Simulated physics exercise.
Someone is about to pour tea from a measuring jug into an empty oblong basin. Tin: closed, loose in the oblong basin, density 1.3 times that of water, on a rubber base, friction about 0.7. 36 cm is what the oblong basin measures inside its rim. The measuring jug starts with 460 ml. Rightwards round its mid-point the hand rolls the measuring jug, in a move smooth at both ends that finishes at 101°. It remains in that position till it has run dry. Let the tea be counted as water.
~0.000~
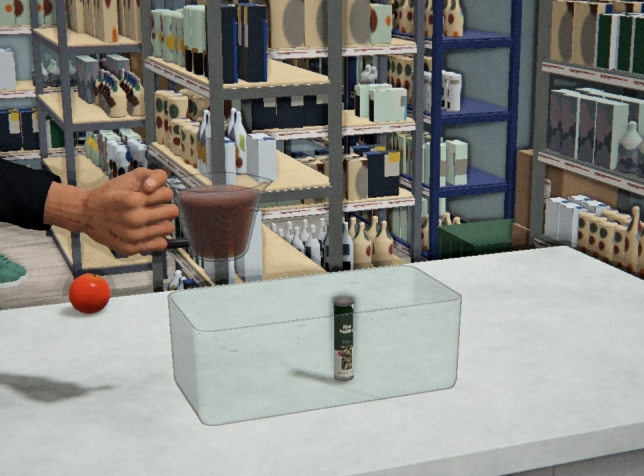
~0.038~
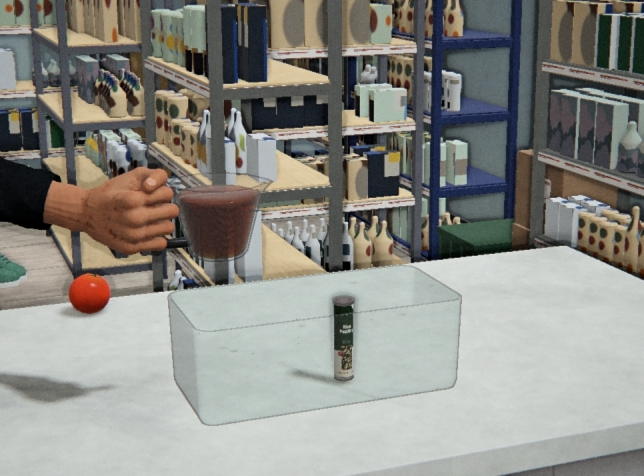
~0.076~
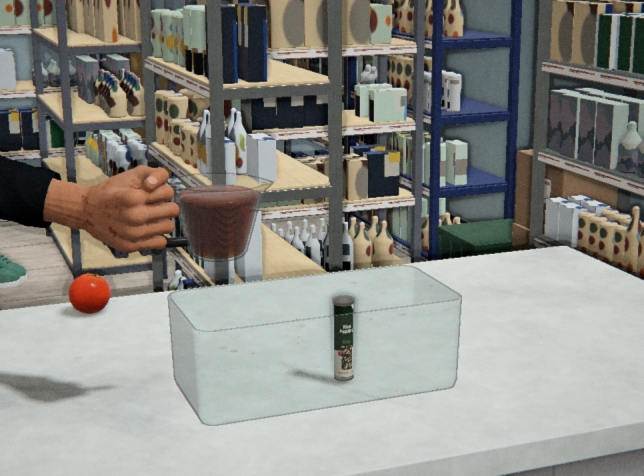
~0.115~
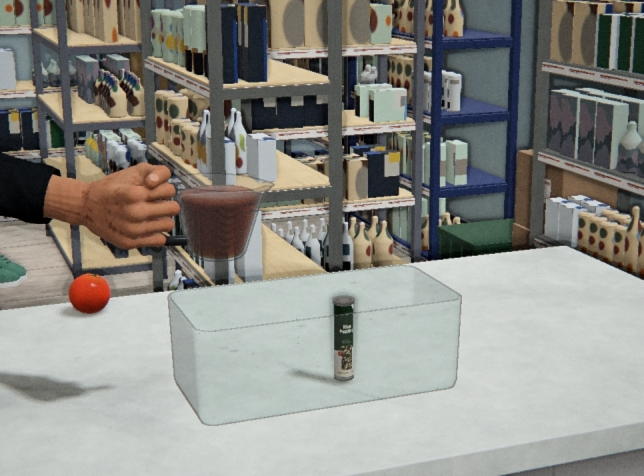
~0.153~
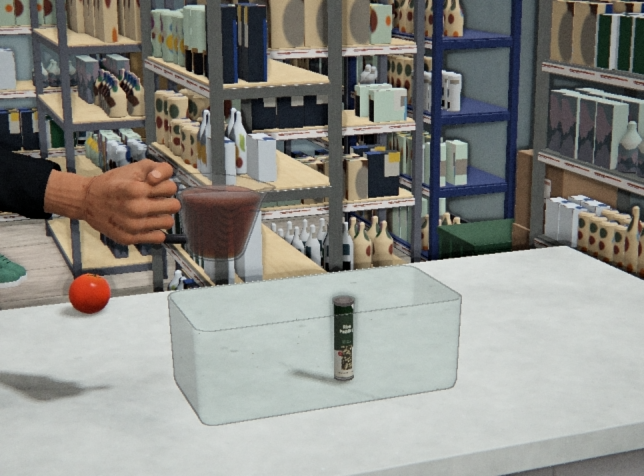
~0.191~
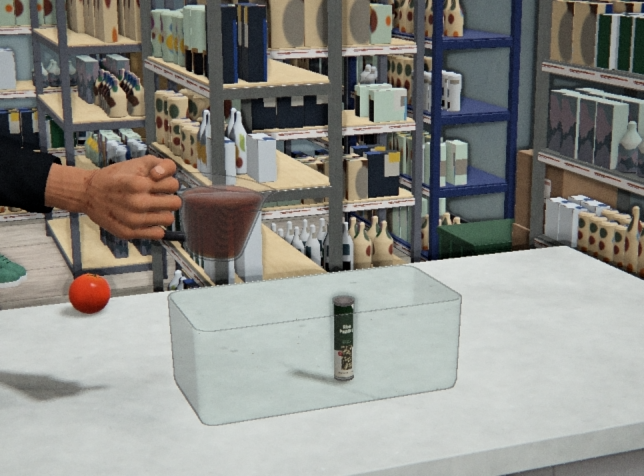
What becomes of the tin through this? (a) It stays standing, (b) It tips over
Option a: It stays standing.
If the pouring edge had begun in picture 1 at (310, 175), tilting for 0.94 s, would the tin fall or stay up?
It tumbles.
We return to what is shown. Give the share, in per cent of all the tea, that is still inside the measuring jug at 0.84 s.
Some 10 per cent.
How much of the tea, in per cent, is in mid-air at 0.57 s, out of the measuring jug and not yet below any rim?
Near 24 per cent at that time.
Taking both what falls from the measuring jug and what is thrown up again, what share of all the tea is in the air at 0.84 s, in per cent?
Near 10 per cent, I'd say.
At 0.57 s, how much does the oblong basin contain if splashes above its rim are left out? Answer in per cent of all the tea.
12 %, roughly.
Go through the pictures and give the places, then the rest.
In the first picture, tilt 0°; pouring edge (272, 179); surface from (175, 196) to (258, 189); the oblong basin's rim runs from (181, 313) to (437, 282); the tin's top is at (344, 304).
In the second picture, tilt 0°; pouring edge (272, 180); surface from (176, 196) to (258, 189).
In the third picture, tilt 2°; pouring edge (273, 181); surface from (176, 195) to (258, 190).
In the fourth picture, tilt 4°; pouring edge (274, 183); surface from (177, 195) to (258, 190).
In the fifth picture, tilt 6°; pouring edge (276, 185); surface from (178, 195) to (260, 191).
In the sixth picture, tilt 10°; pouring edge (277, 189); surface from (180, 196) to (262, 192).
After 0.57 s the tilt is 66° and 65 per cent is still to pour; the tin stands where it began.
After 0.84 s the tilt is 98° and 10 per cent is still to pour; the tin stands where it began.
After 1.13 s the tilt is 101° and 0 per cent is still to pour; the tin stands where it began.
After 1.44 s the tilt is 101° and 0 per cent is still to pour; the tin stands where it began.
In the end the tin stands where it began.
